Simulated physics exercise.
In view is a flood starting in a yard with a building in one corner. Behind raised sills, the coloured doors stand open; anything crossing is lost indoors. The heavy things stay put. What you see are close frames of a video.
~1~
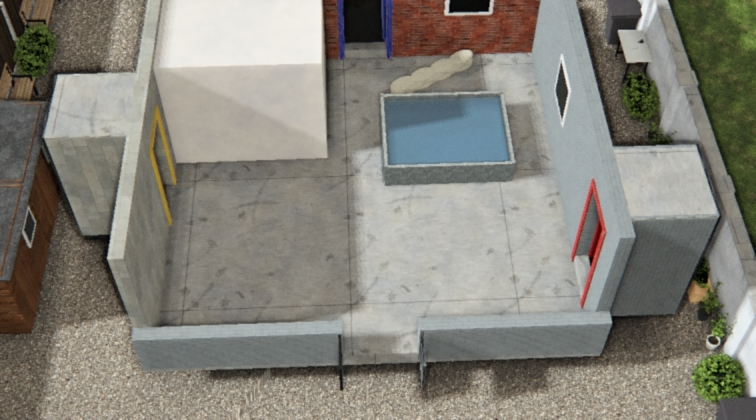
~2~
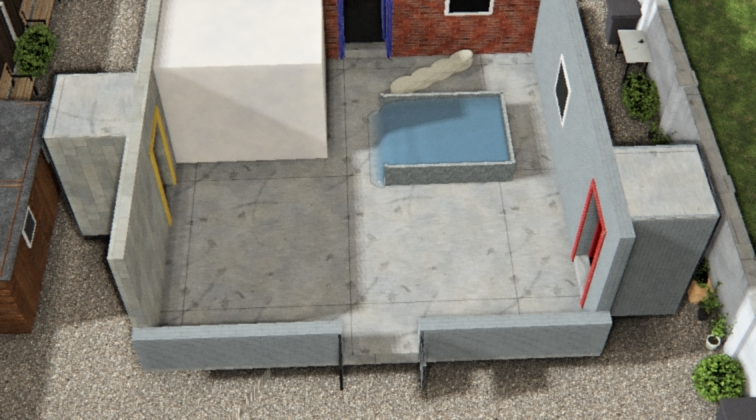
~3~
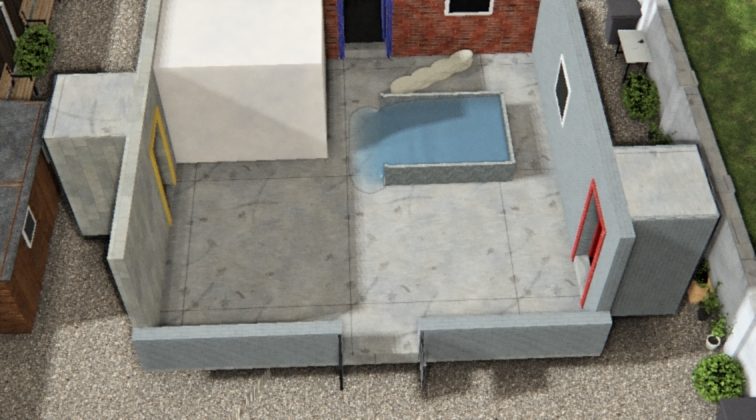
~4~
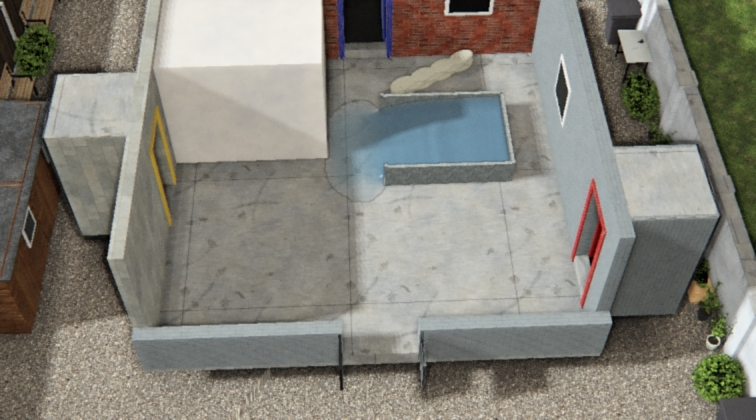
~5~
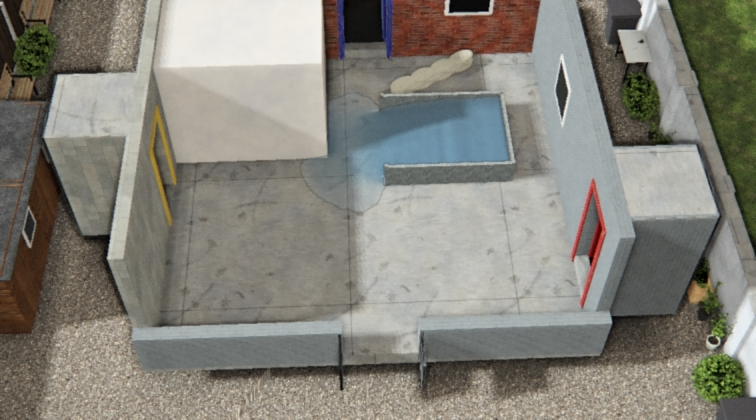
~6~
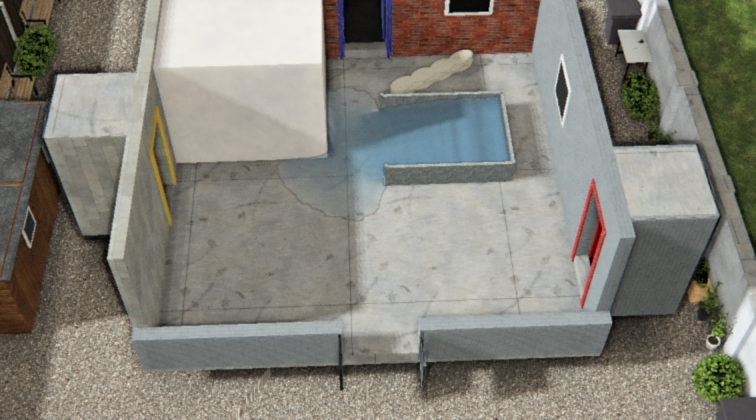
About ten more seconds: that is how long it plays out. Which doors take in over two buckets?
The yellow door will be deluged; the red door will not go over two buckets; the blue door will not go over two buckets.
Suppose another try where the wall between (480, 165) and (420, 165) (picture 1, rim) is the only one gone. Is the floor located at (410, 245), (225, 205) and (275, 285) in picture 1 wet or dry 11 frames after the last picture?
Listed order gives sopping; left alone; left alone.
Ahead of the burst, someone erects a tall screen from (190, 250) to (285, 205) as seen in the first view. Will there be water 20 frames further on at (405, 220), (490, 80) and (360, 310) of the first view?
Untouched; untouched; untouched.
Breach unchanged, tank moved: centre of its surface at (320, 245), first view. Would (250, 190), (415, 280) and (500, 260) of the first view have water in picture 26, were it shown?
Soaked, bone-dry, bone-dry.
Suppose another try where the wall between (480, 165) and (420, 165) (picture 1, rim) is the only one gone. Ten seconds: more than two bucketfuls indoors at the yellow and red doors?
Well, the yellow door comes up short, but the red door comes up short.
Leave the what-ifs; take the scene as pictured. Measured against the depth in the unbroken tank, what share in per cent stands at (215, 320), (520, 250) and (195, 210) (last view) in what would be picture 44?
First spot 20 %, second 0 %, third 12 %.
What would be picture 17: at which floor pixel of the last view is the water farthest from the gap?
Approximate pixel: (168, 249).
A moment on, water covers 20 % of the floor; the yellow door not reached, the red door not reached, the blue door not reached.
Next, water covers 30 % of the floor; the yellow door under two buckets in, the red door not reached, the blue door wet at the sill, nothing in.
Then, water covers 50 % of the floor; the yellow door over two buckets in, the red door not reached, the blue door under two buckets in.
Later, water covers 55 % of the floor; the yellow door far over two buckets in, the red door not reached, the blue door under two buckets in.
In the end, water covers 80 % of the floor; the yellow door far over two buckets in, the red door not reached, the blue door under two buckets in.
